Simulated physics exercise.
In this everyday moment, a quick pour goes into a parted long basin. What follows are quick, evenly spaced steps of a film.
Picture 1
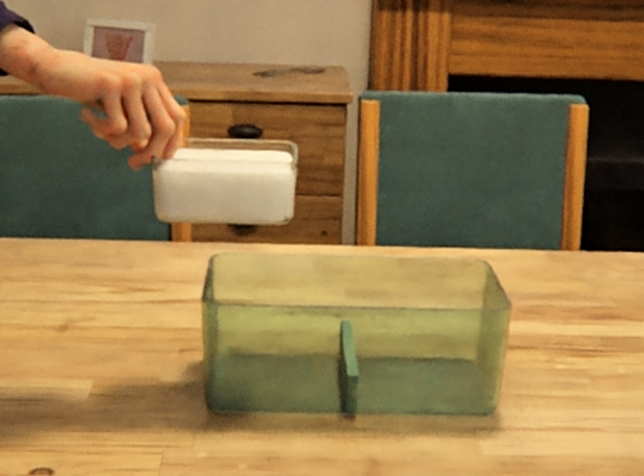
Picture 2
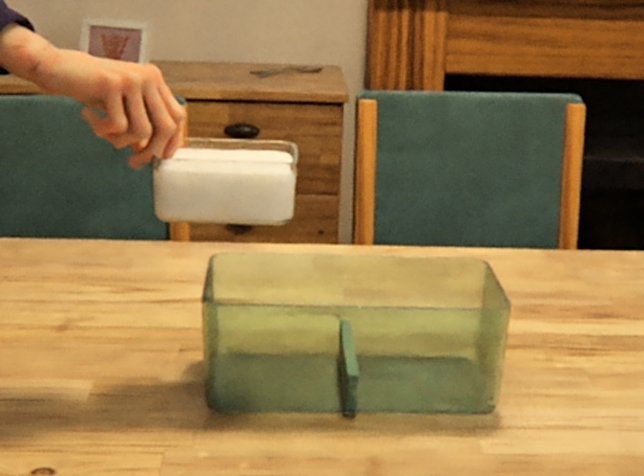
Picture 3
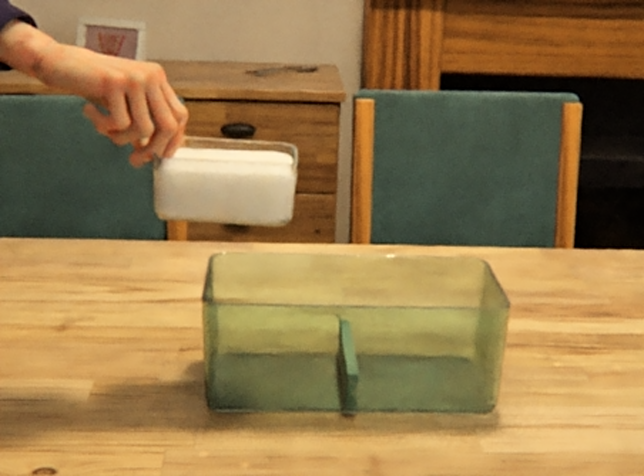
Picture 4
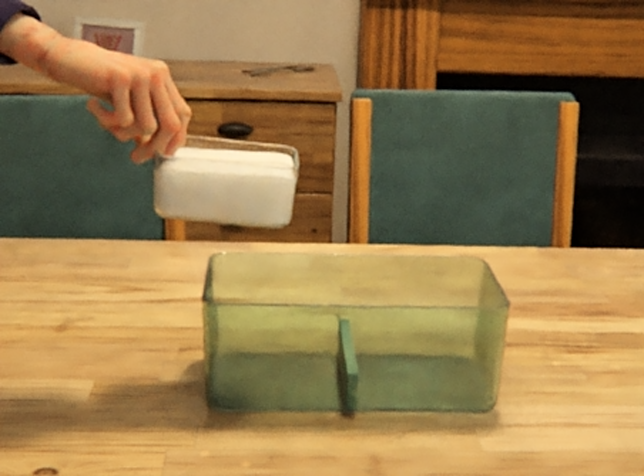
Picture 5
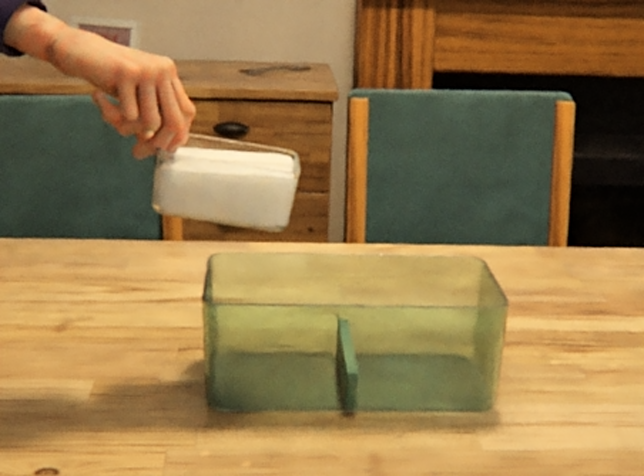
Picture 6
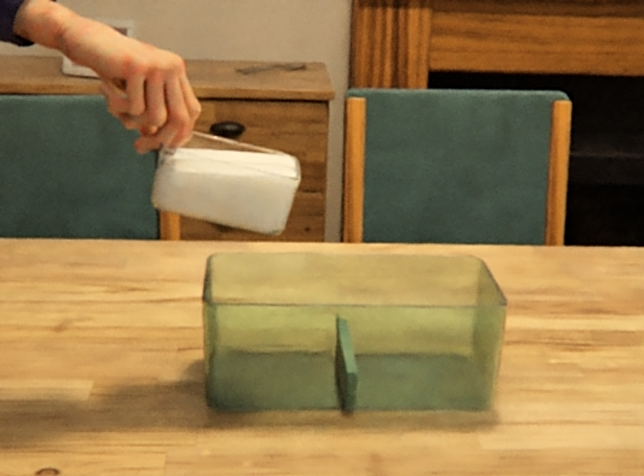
Hand slowly tilting a small clear container of white contents down to the right above a divided green basin on a wooden table.
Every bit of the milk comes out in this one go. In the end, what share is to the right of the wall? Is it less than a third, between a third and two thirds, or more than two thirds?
My call is that the right side sits mid-range, from a third up to two thirds.
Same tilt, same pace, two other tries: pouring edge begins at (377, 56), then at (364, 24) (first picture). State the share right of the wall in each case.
The first start gives some 90 %, the second some 90 %.
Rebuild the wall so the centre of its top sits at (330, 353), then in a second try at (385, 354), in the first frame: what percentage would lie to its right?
70 % then 5 %, approximately.
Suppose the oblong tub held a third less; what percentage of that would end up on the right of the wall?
Best guess: Around 25 %.
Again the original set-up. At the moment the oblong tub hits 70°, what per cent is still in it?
Roughly 35 percent remains at that point.
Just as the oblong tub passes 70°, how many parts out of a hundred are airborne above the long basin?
Roughly 30 per cent.
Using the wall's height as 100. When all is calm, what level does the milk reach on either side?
On the left it sits near 30, while on the right it sits near 40.
A moment on, the oblong tub is tipped part way and 33 per cent is still to pour, 9 is left of the wall and 26 right of it.
Next, the oblong tub is tipped right over and 4 per cent is still to pour, 37 is left of the wall and 55 right of it.
Then the oblong tub is tipped right over and 0 per cent is still to pour, 44 is left of the wall and 55 right of it.
Later the oblong tub is tipped right over and 0 per cent is still to pour, 44 is left of the wall and 55 right of it.
Finally, 44 per cent lies left of the wall, 56 right of it and 0 outside.
